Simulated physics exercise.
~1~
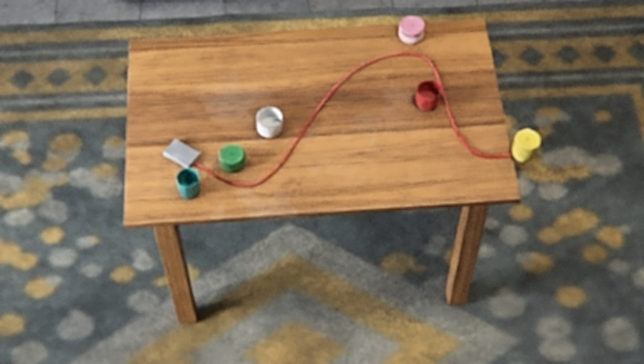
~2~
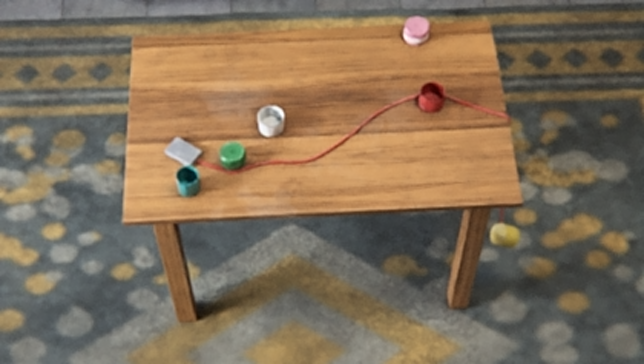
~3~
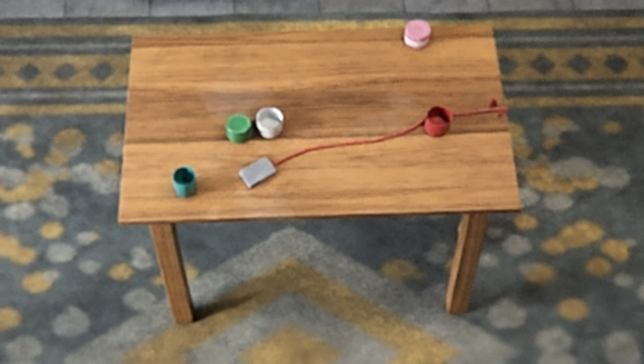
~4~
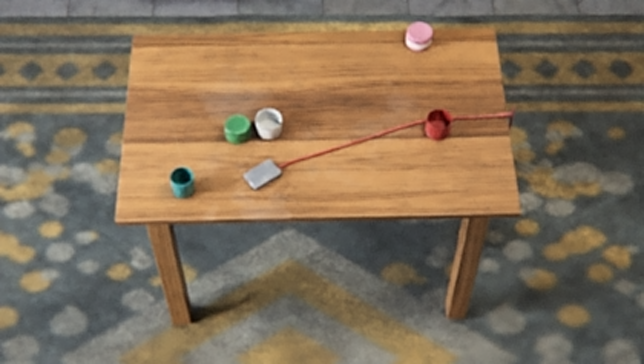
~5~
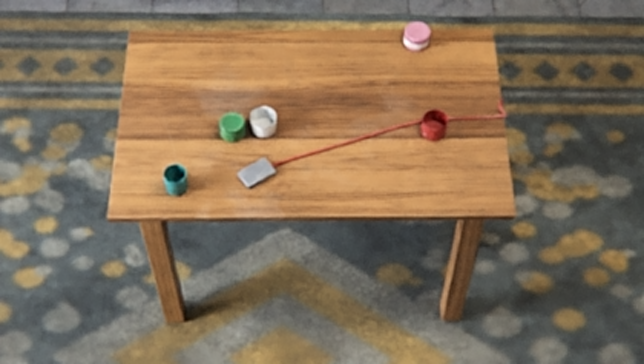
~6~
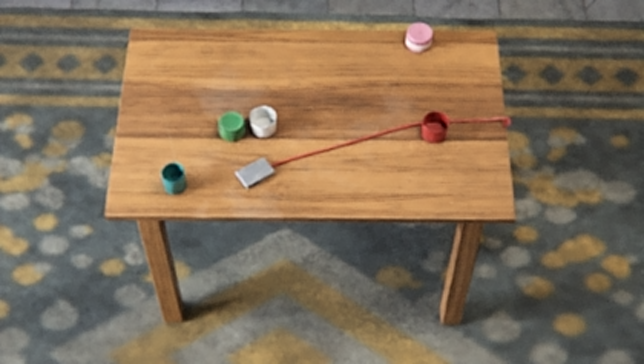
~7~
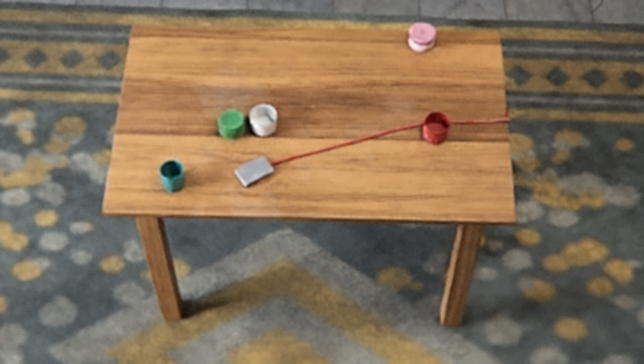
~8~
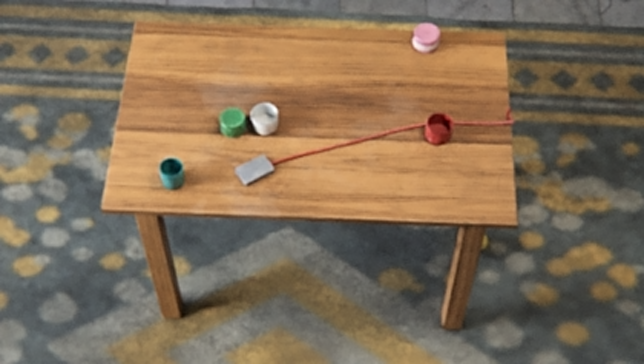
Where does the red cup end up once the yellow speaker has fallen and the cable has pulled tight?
The red cup stays on the table, near the right side, with the red cable running past it.
